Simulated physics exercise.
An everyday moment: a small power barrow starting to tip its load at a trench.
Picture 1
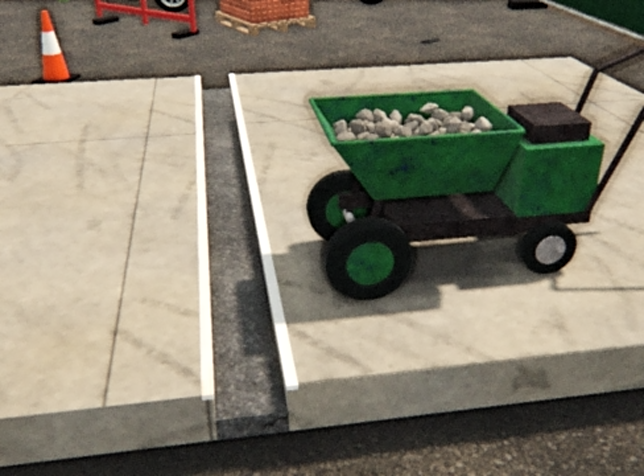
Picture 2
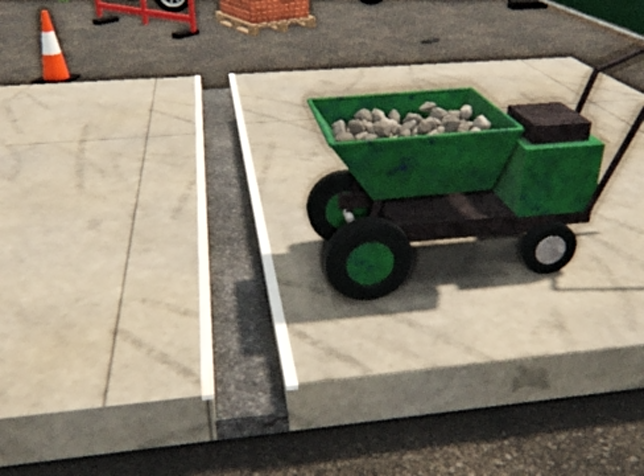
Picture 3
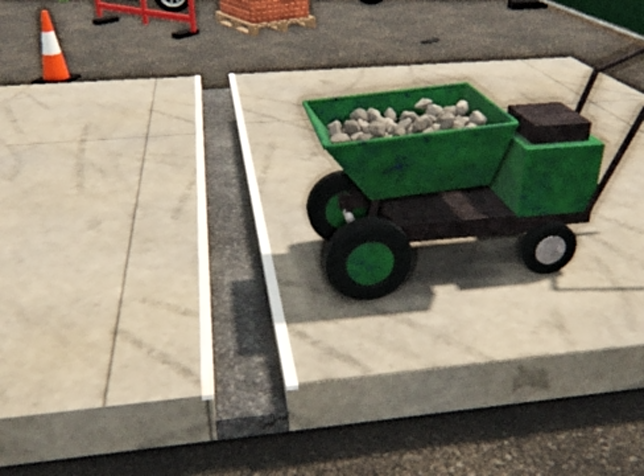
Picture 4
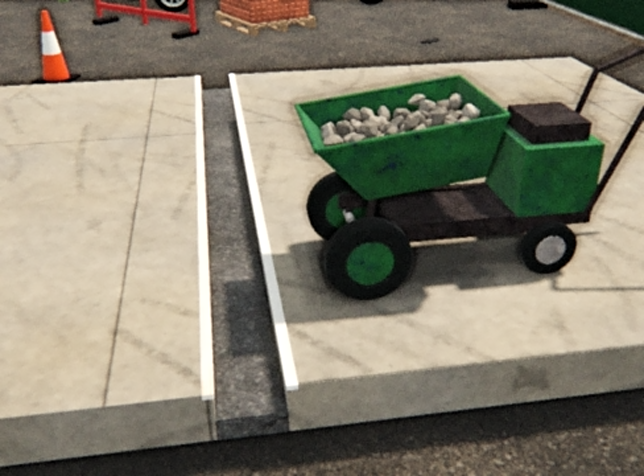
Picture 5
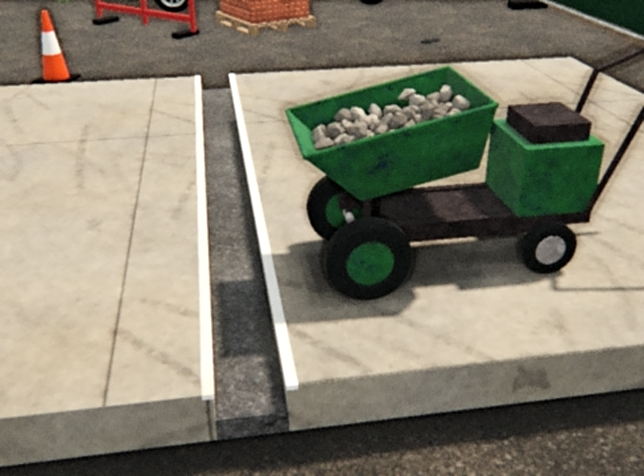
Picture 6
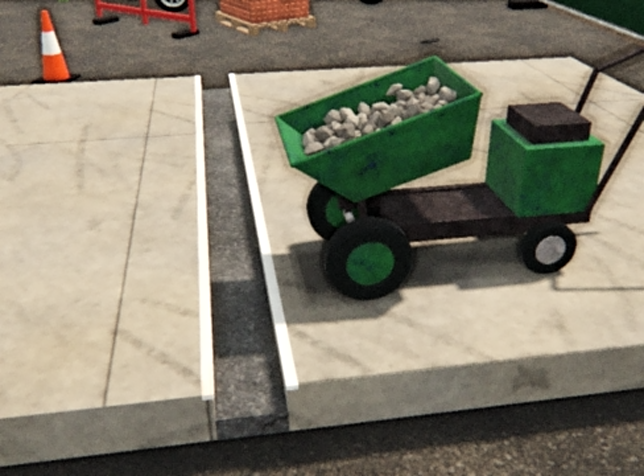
Green skip of broken stones on a small power barrow tilting gradually forward to the left, its wheels staying still beside a trench.
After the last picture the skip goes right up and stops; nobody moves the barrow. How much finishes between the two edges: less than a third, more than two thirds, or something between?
Between the edges lies from one third to two thirds of the load.
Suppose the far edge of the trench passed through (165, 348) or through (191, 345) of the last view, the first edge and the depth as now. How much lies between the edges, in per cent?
Near 90 % and 60 %.
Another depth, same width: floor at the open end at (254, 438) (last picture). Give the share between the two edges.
Near 50 %.
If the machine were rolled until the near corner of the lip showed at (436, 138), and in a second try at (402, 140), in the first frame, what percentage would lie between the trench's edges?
First some 50, then 70 per cent.
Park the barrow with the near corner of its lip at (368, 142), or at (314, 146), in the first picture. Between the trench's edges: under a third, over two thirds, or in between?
First more than two thirds, then under a third.
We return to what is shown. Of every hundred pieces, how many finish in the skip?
It comes to 0 per cent or so.
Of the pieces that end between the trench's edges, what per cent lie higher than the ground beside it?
Near 20 %.
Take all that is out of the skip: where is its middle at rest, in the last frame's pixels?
Around (205, 276).
Soon after the last picture, skip tipped steeply; all in the skip.
A little later, skip tipped right over; most in the skip; a small part in or heaped over the trench; a small part beyond it; a small part falling.
Later still, skip tipped right over; a small part in the skip; about a third in or heaped over the trench; about half beyond it.
At rest, skip tipped right over; about half in or heaped over the trench; about half beyond it.
